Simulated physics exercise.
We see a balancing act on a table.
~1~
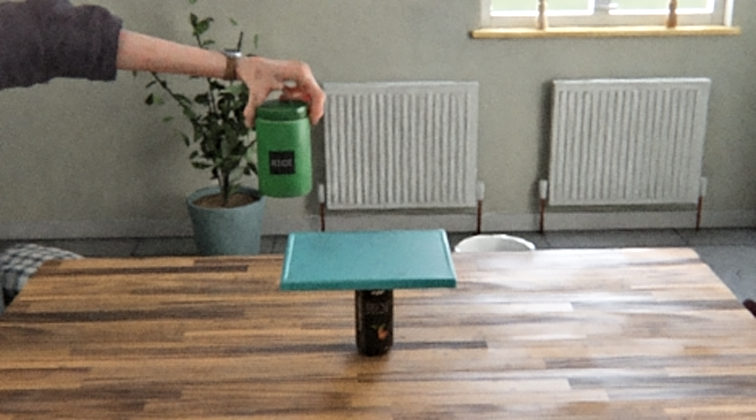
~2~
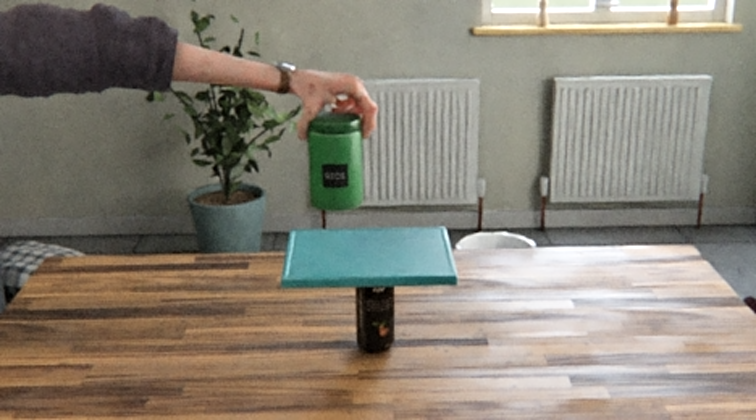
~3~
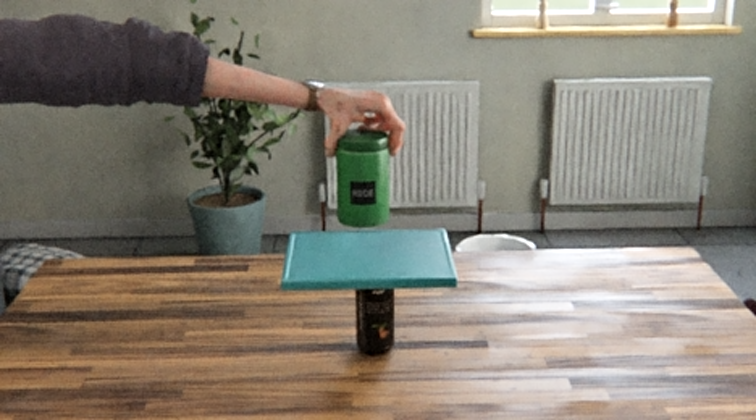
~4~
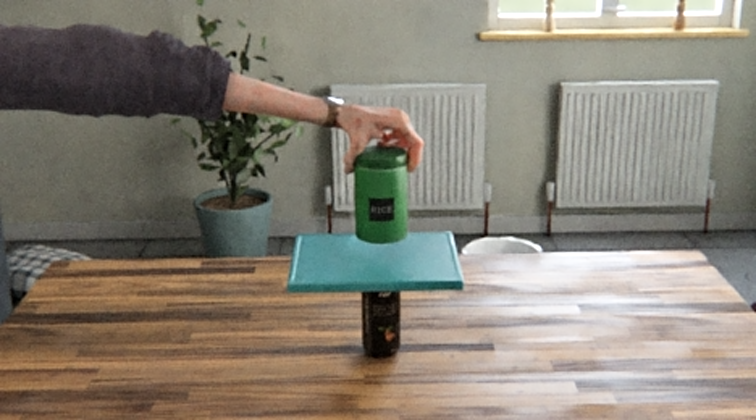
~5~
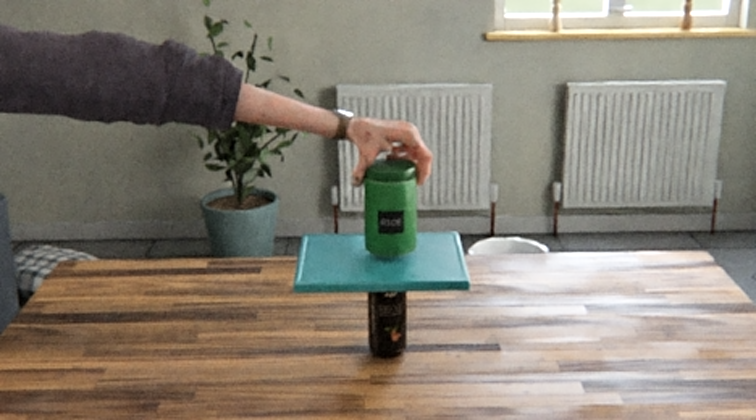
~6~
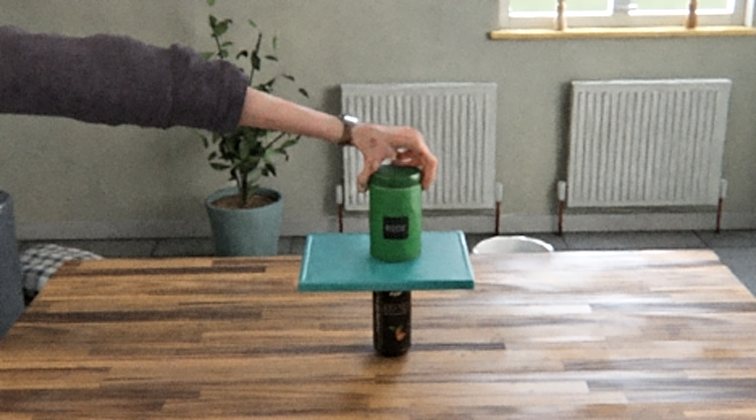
In a room with pale green walls, a striped wooden table is seen from the front and slightly above, with two white radiators, a potted plant at left and a window at upper right behind it. A turquoise board rests on a dark can near the table's centre. From the left, a grey-sleeved arm moves a green jar rightward and down onto the board, still gripping it, as the view shifts slightly left.
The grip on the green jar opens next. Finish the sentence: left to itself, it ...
... stays in place.
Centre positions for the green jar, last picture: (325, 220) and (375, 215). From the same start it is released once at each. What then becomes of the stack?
Well, the first time the stack comes down, and the second time it stays put.
Then, 0.20 s later than the last frame, all is still.
Then, 0.50 s later than the last frame, green jar resting near (395, 213).
When it is over, all 3 as before. End places, in pixels of the last picture, green jar near (395, 213). The stack keeps its balance.
